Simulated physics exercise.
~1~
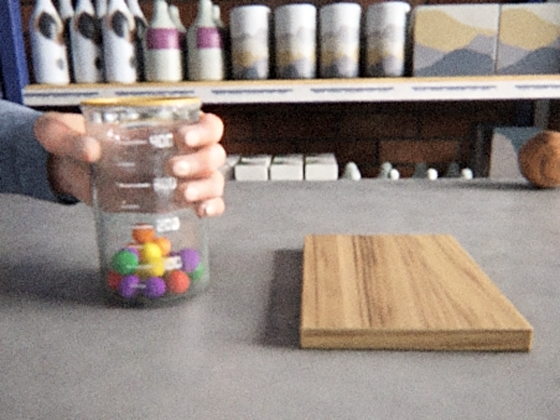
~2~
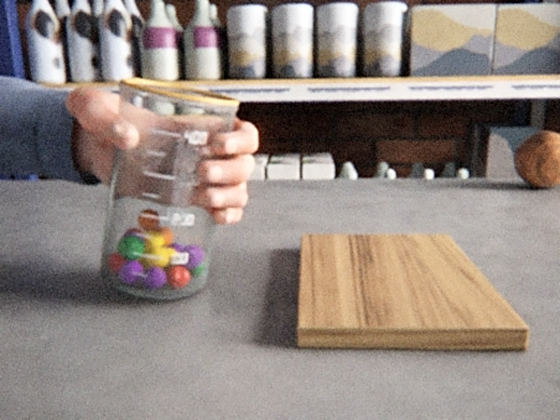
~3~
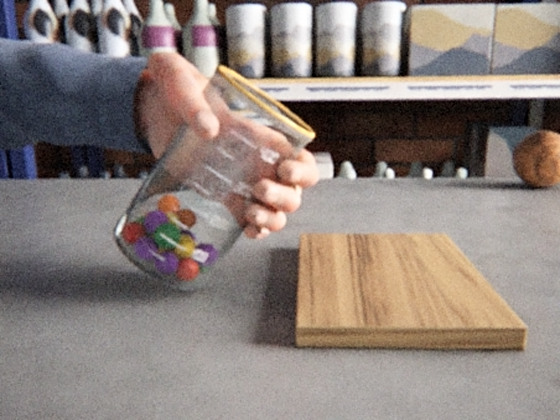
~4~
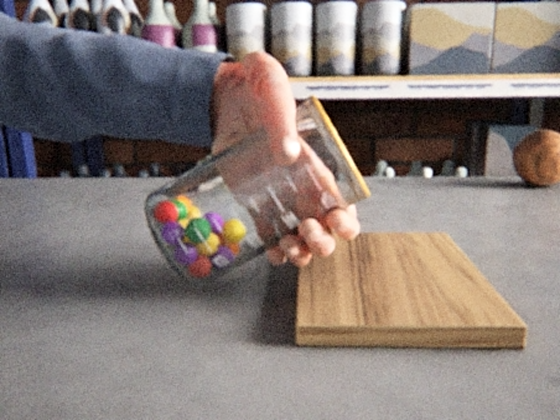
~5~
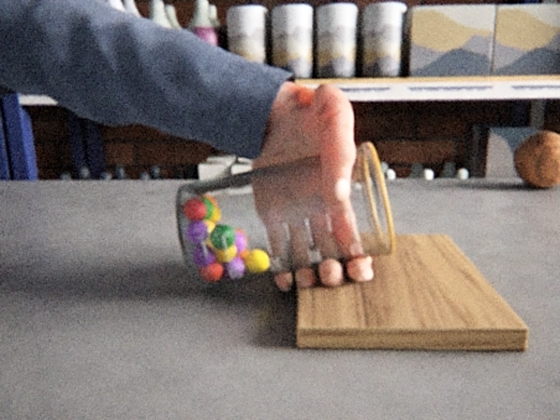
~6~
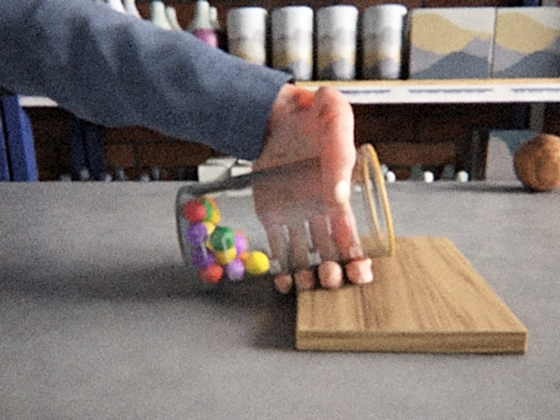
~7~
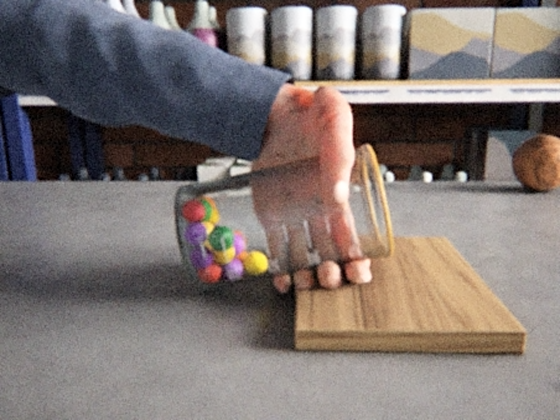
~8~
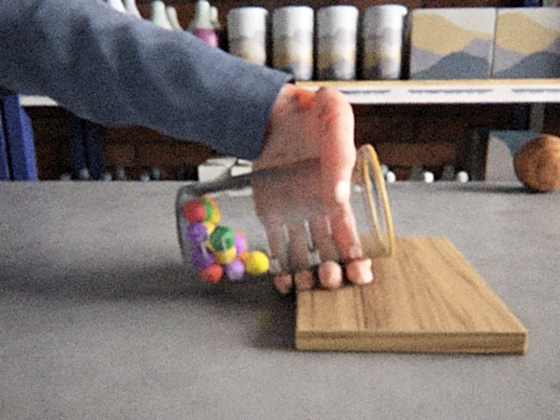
A hand lifted a clear beaker of colourful little balls slightly and tipped it to the right until it lay nearly on its side against a wooden block, where it was held still with all the balls staying inside near the bottom.
